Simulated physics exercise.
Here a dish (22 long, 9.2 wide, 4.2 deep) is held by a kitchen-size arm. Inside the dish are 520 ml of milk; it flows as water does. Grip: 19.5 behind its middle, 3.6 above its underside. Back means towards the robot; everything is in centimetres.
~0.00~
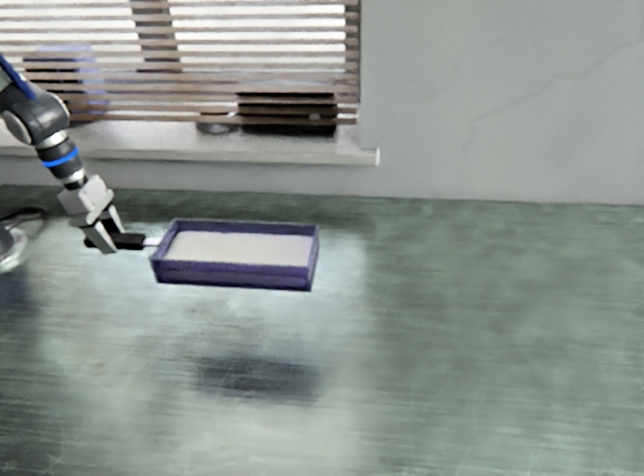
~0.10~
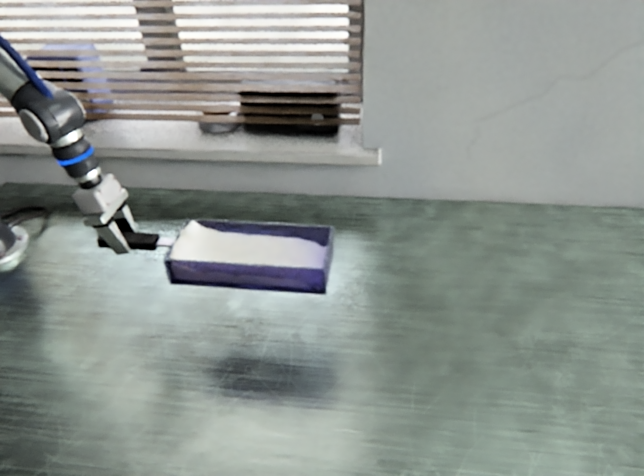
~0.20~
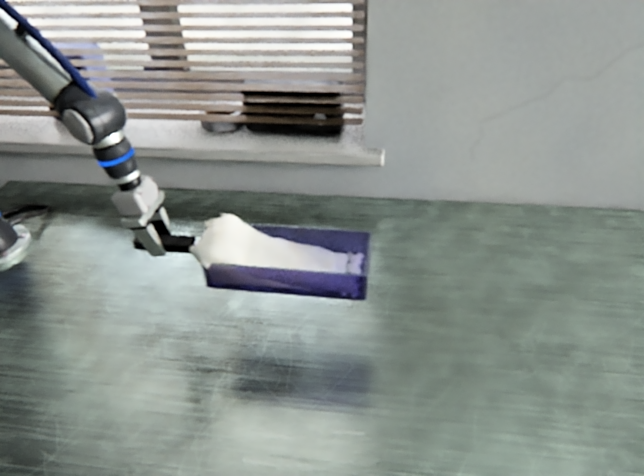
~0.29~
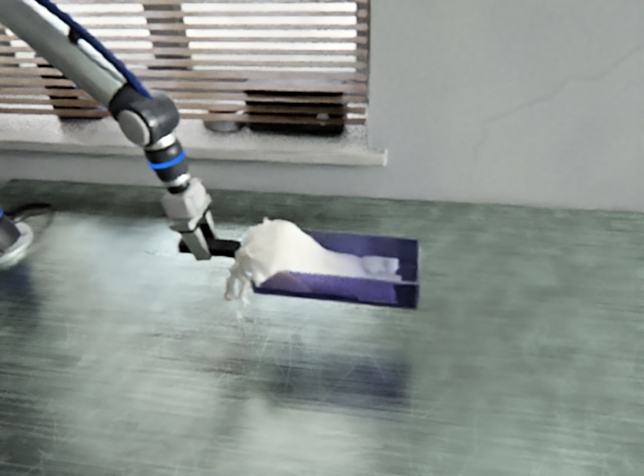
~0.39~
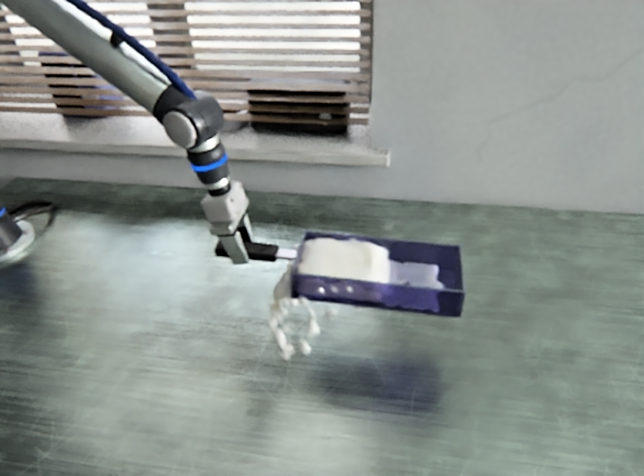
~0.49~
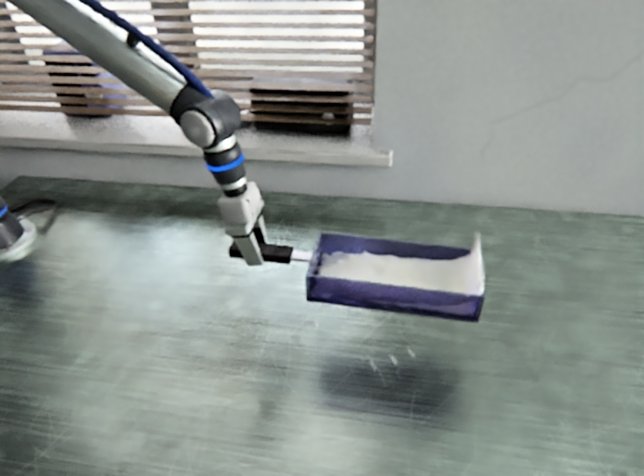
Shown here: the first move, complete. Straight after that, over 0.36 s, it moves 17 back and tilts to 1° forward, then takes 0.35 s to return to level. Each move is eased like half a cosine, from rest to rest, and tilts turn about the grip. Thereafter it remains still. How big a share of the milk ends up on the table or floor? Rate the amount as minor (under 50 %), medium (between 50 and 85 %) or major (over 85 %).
Rated medium, between 50 and 85 %.
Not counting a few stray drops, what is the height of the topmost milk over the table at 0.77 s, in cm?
It reaches roughly 37 centimetres.
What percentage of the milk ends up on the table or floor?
It works out at about 65 per cent.
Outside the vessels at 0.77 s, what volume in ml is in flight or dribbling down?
Reading: Near 220 ml.
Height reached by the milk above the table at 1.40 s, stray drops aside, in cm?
The liquid tops out near 13 cm above the table.
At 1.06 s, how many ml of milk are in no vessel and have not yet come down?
It works out to close to 25 ml.
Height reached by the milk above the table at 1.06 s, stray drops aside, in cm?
Leaving out stray drops, the liquid gets up to around 24 cm.
After 0.77 s, tilted 1° forward, liquid up to 51 above the table; 195 ml in the dish, 105 ml on the table or floor, 225 ml in the air or running down outside.
After 1.06 s, level, liquid up to 32 above the table; 325 ml on the table or floor, 170 ml in the dish, 25 ml in the air or running down outside.
After 1.40 s, level, liquid up to 14 above the table; 350 ml on the table or floor, 175 ml in the dish.
After 2.20 s, level, liquid up to 13 above the table; 350 ml on the table or floor, 175 ml in the dish.
At rest, 350 ml on the table or floor, 175 ml in the dish. That is 67 % on the table or floor.
